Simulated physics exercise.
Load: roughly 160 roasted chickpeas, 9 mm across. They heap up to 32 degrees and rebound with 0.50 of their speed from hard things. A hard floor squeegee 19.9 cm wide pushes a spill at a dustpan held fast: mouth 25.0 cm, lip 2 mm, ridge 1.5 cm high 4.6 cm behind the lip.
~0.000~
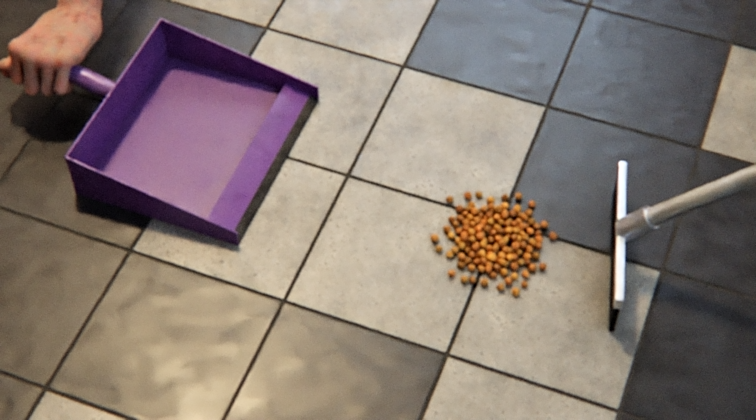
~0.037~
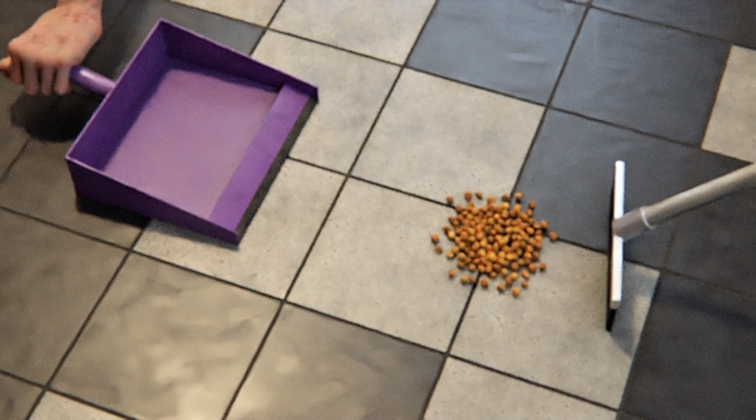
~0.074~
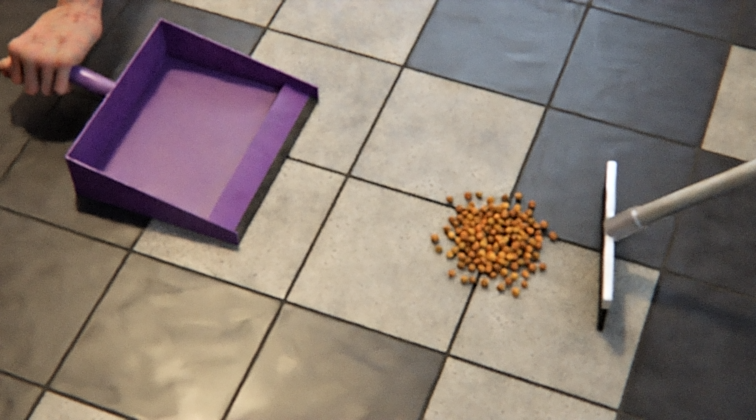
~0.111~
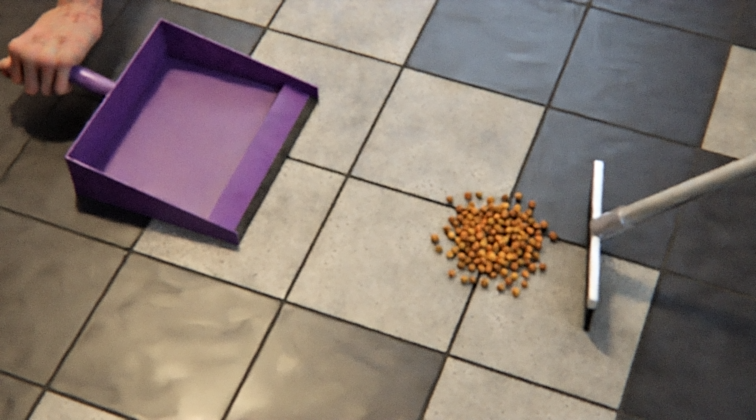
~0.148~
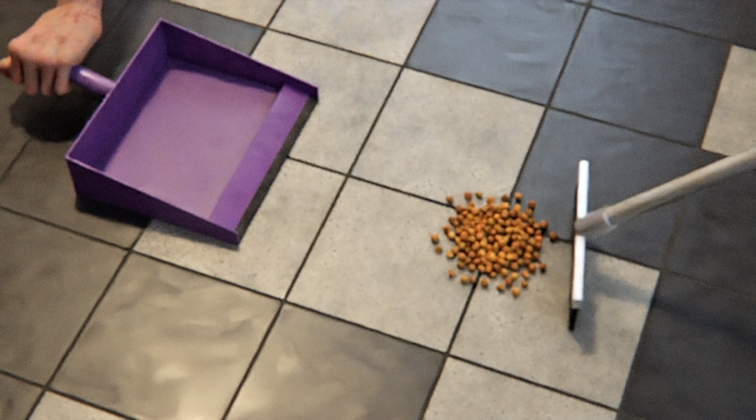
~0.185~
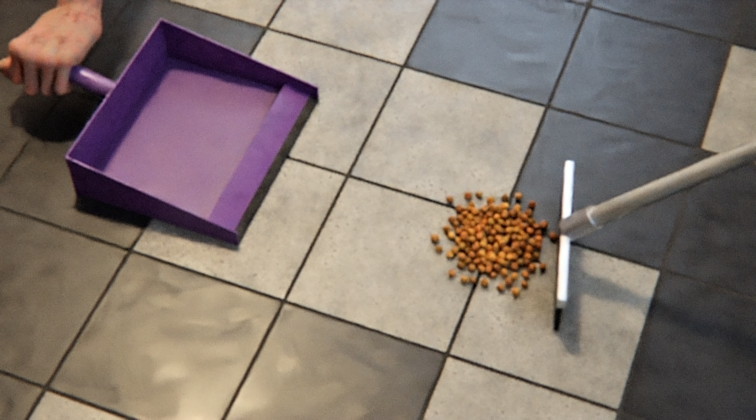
On a checkered tile floor, a squeegee sliding left up to a still pile of chickpeas while a hand holds a purple dustpan.
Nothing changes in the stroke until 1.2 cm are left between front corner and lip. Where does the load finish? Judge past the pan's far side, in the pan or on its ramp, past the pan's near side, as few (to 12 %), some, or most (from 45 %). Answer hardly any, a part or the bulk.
Far side hardly any, pan a part, near side a part.
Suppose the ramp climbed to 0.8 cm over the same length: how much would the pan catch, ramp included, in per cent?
Then about 20 per cent.
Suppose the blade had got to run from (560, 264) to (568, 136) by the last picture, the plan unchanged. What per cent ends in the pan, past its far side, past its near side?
Pan 0, far 5, near 0.
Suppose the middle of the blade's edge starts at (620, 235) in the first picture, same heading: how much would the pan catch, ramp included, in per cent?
Some 20 per cent.
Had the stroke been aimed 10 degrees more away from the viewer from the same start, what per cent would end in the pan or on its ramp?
It would be near 20 per cent.
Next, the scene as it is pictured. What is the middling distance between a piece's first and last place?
Some 30 cm.
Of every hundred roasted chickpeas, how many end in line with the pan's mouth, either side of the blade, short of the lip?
Some 40 per cent.
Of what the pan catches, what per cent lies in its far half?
Some 0 per cent.
Then, at 0.54 s, middle of the blade 21 cm from the lip; 0 % over the lip, far side 0 %, near side 5 %.
After 0.78 s, middle of the blade 10 cm from the lip; 0 % over the lip, far side 0 %, near side 25 %.
After 1.13 s, middle of the blade 4 cm from the lip; 20 % over the lip, far side 0 %, near side 40 %.
By 1.4 s all is still; far side 0 %, pan 20 %, near side 40 %, in front of the lip or behind the blade 40 %.
